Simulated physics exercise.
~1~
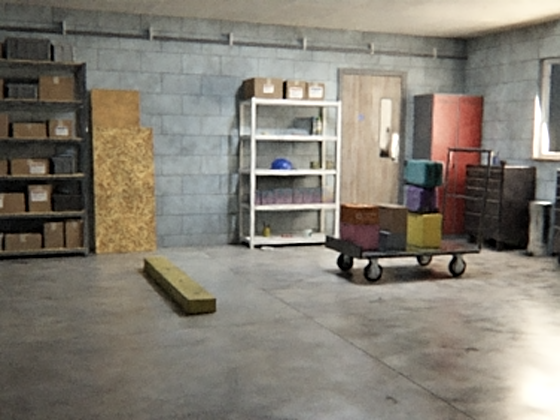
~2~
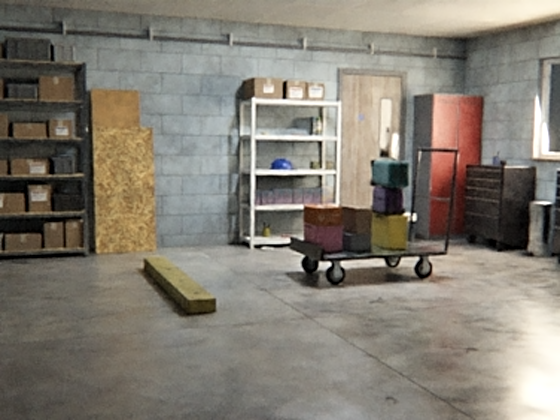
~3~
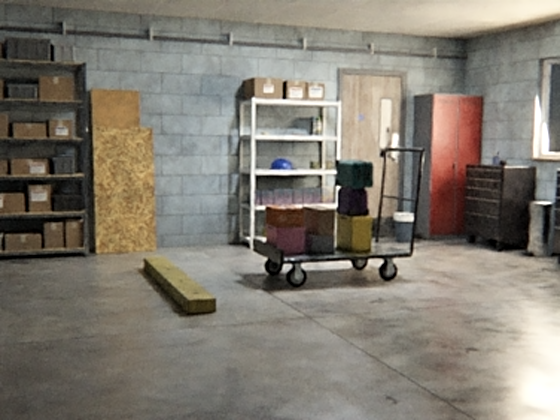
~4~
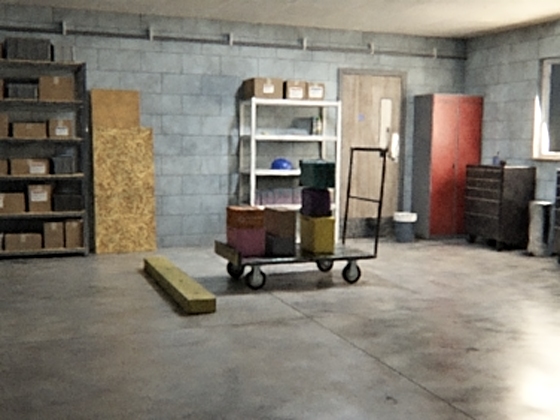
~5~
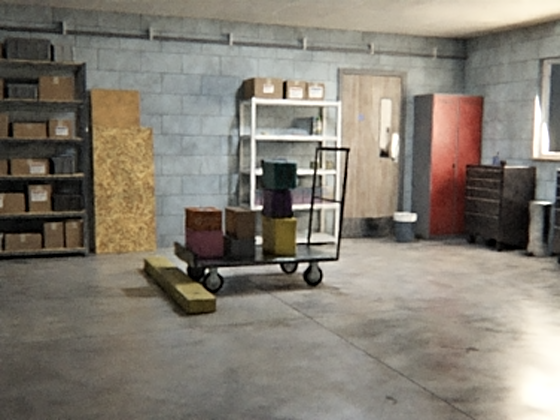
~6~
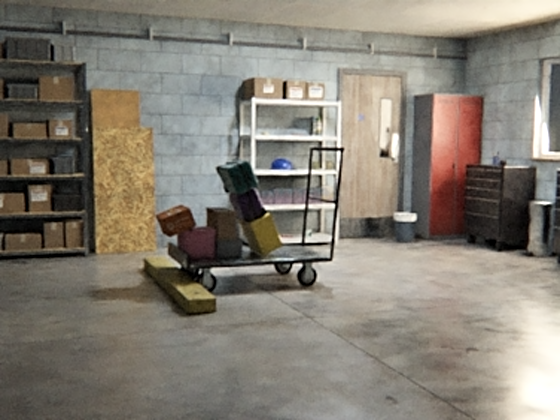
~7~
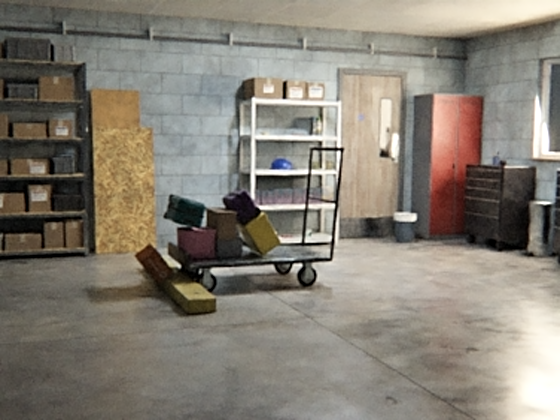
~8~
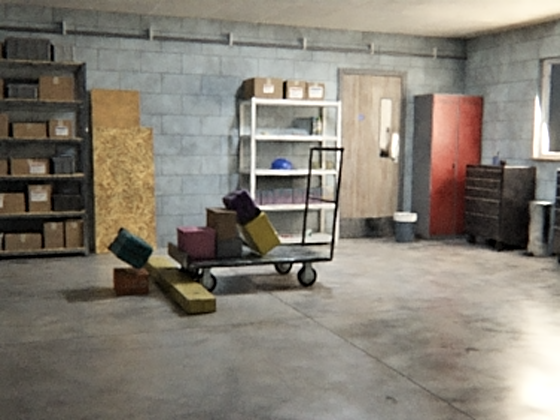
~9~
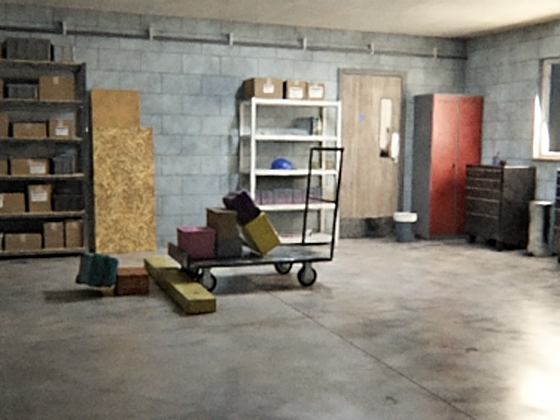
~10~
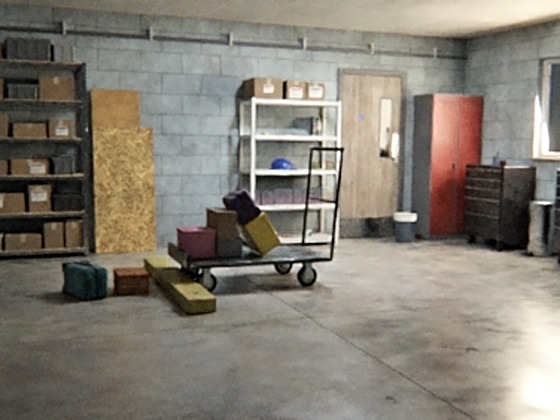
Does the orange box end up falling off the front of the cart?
Yes, the orange box tips over the front edge of the cart and comes to rest on the floor beyond the yellow beam.
The video shows a cart loaded with colored boxes and cases rolling left across a workshop floor until it stops against a yellow beam. The load pitches forward, and an orange box and a teal case tumble to the floor beyond the beam, while the others stay aboard, some leaning.
